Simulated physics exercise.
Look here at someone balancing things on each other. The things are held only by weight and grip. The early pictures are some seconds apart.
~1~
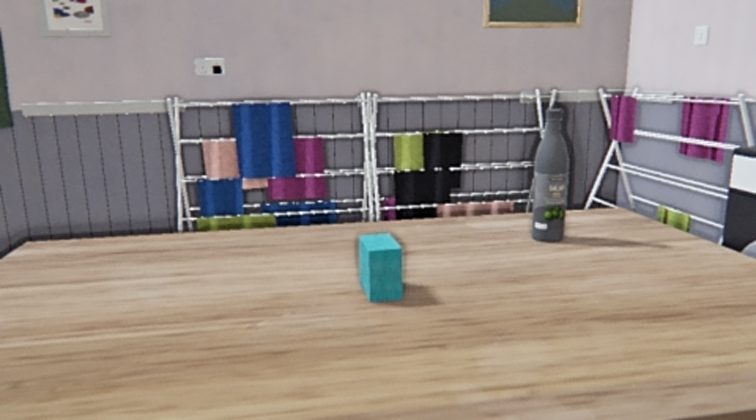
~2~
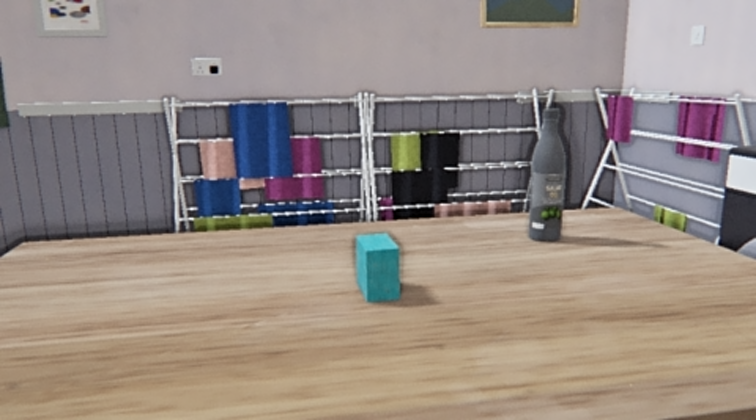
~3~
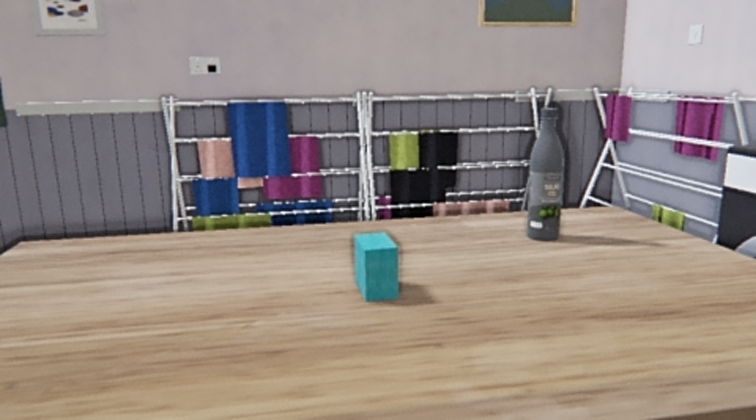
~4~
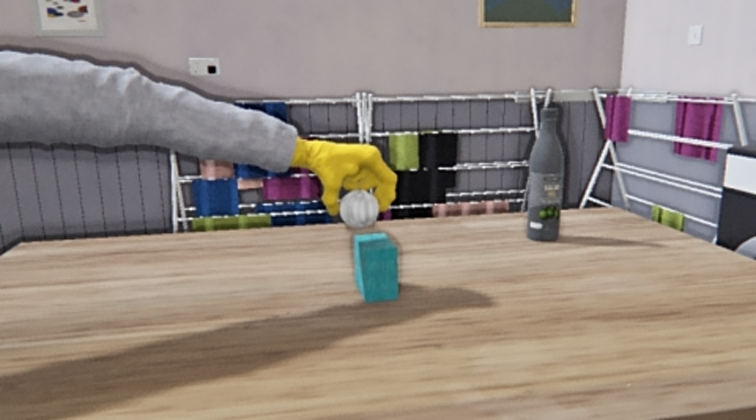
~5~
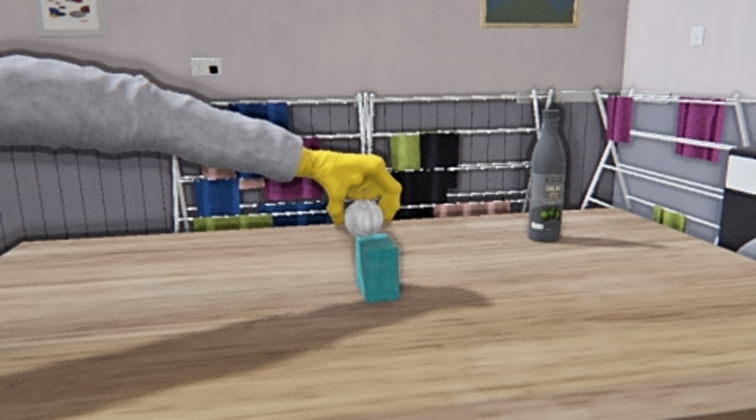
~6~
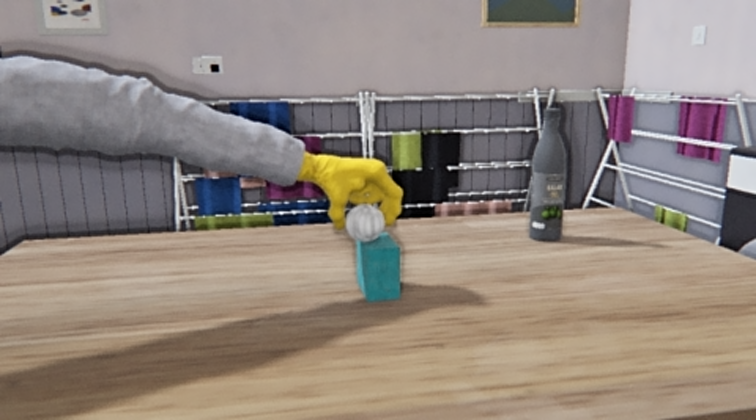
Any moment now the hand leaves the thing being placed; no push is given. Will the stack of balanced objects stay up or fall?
The stack stays up.
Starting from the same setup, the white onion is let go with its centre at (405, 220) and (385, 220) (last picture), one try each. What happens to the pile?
Case A: It comes down; case B: It does not fall.
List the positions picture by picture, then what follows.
The last thing is not in view yet; turquoise block (380, 267), in the first frame.
The last thing is not in view yet; turquoise block (377, 267), in the second frame.
The last thing is not in view yet; turquoise block (376, 266), in the third frame.
Still above its spot; white onion (359, 209); turquoise block (376, 267), in the fourth frame.
Still above its spot; white onion (364, 218); turquoise block (377, 267), in the fifth frame.
In place under the hand; white onion (365, 222); turquoise block (378, 266), in the sixth frame.
Then, 1.20 s after the last picture, nothing has stirred.
Then, 2.20 s after the last picture, white onion resting near (365, 223).
At rest, all 3 in place. Seen from the same camera at the end, white onion near (365, 223). The pile keeps its balance.
